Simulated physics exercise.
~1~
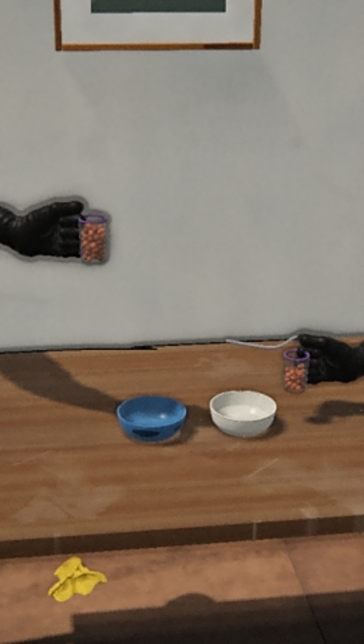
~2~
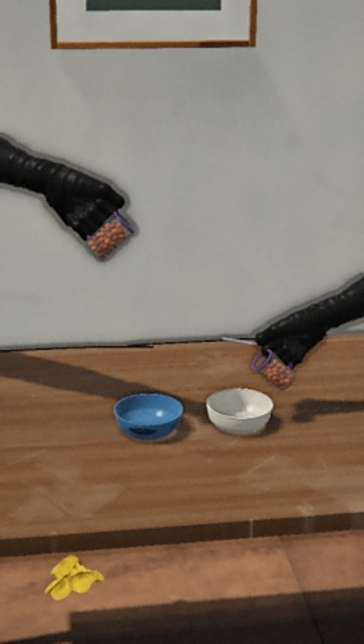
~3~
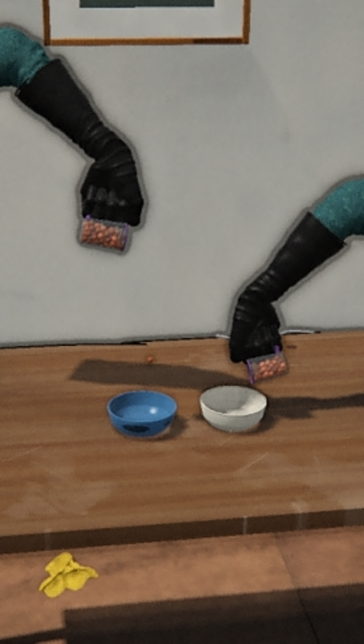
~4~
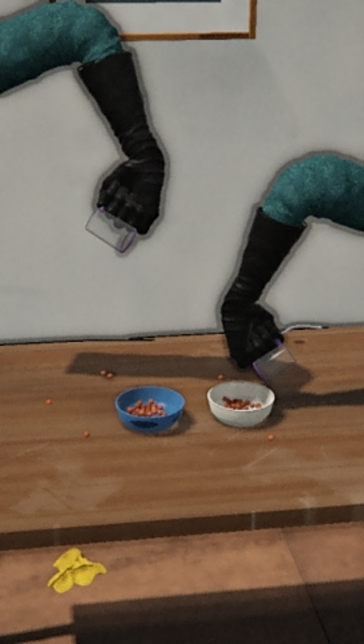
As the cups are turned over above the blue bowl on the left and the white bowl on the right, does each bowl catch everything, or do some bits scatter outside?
The blue bowl on the left catches most of its bits, but a few end up scattered on the table. The white bowl on the right catches all of its bits.
